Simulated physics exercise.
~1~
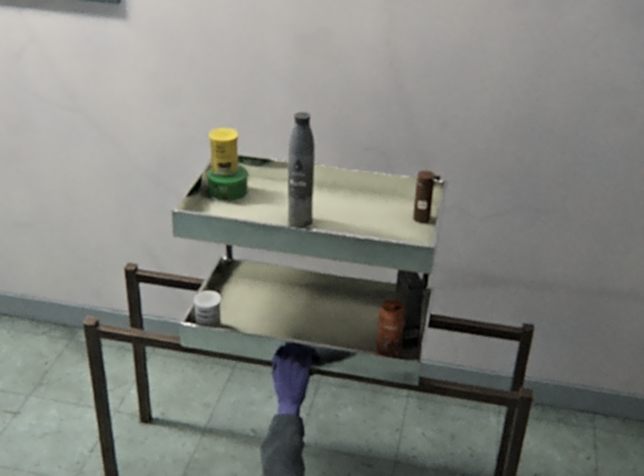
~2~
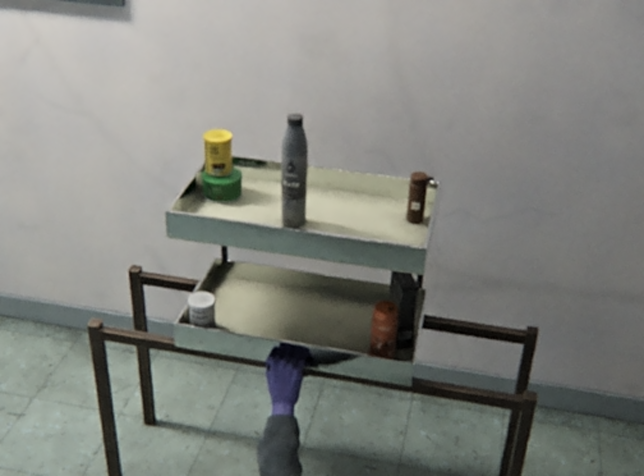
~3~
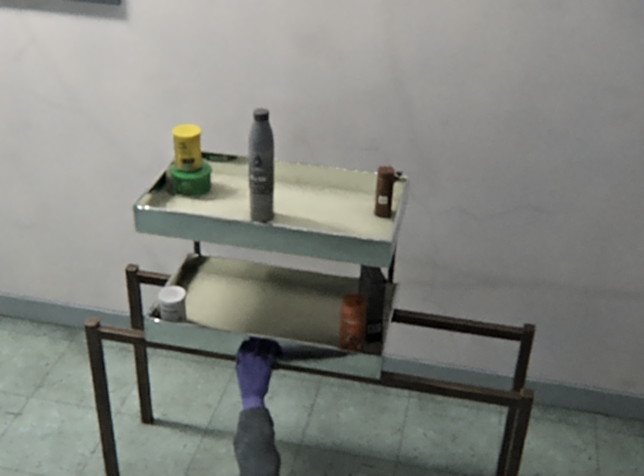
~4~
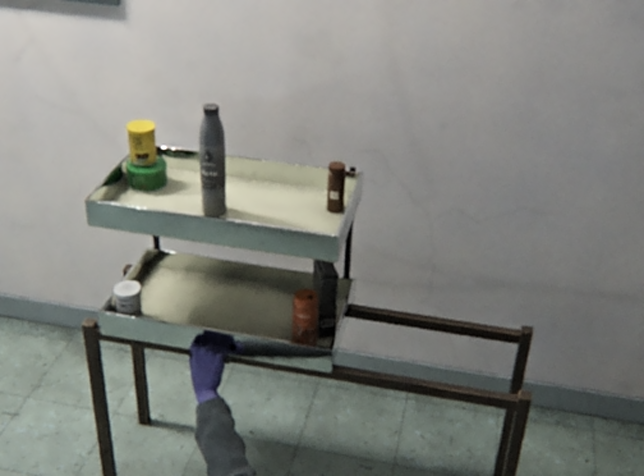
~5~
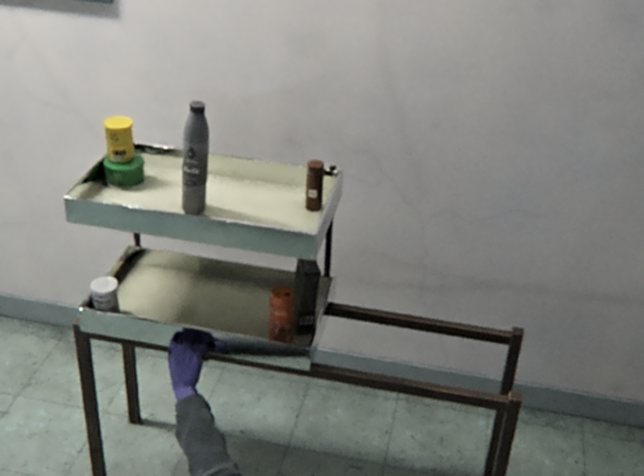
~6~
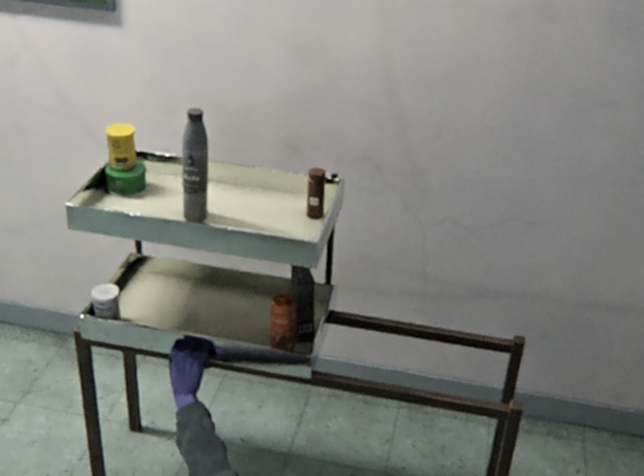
A gloved hand pulls a two-tier rack tray left until it stops, its containers still upright.
